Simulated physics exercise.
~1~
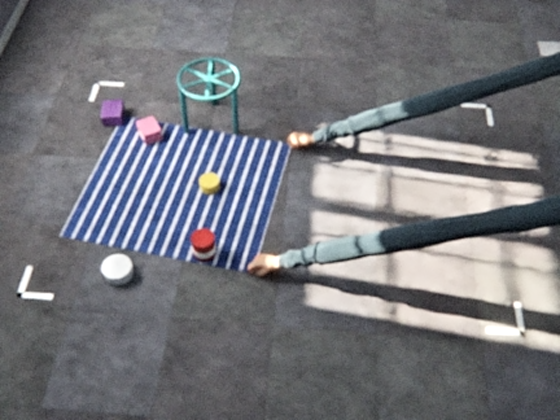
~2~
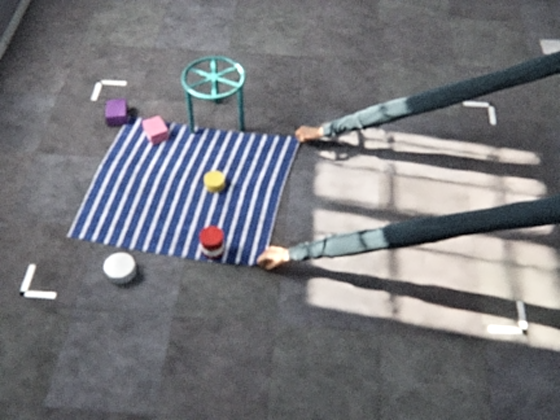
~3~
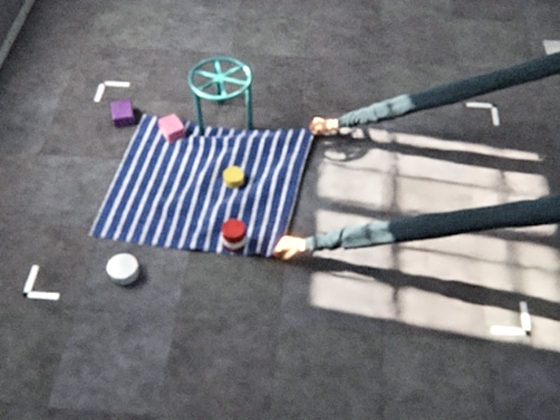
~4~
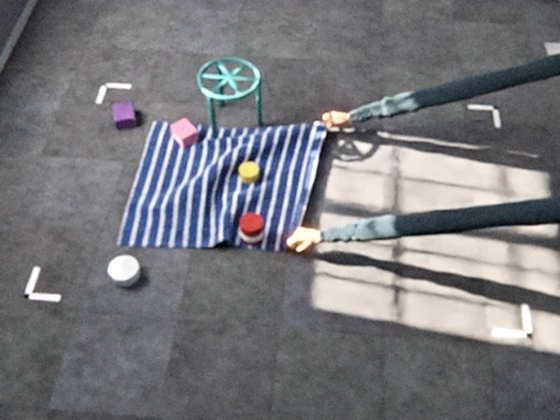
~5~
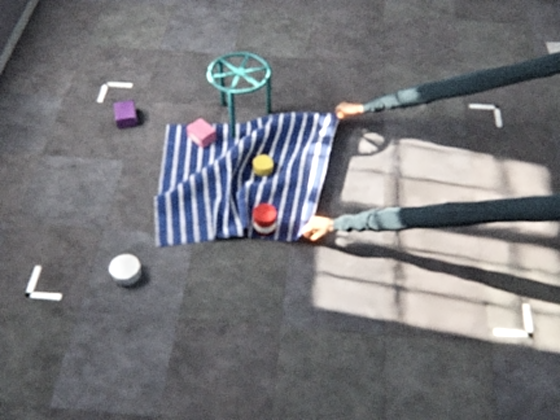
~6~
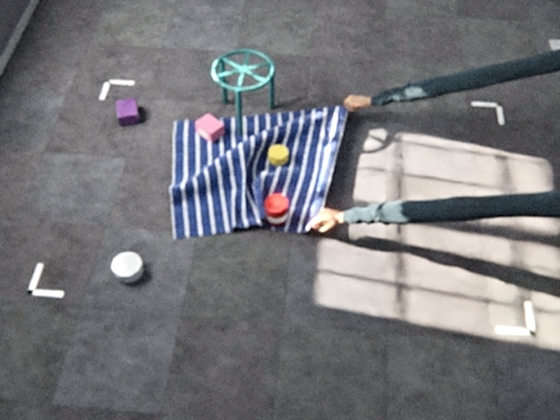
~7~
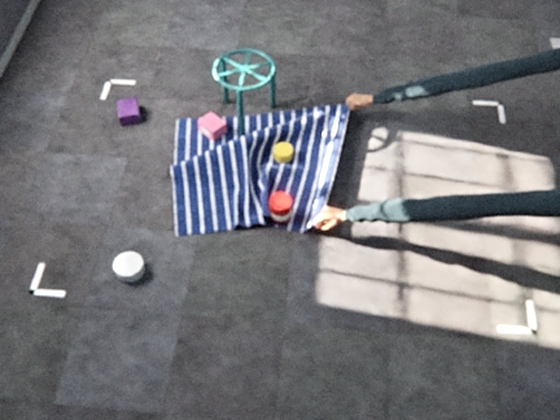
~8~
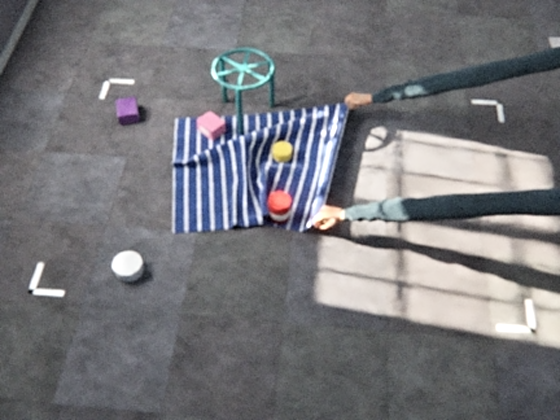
Two arms dragging a striped sheet rightward, carrying the red pot, yellow tub and pink box, leaving it rumpled beside the stool.
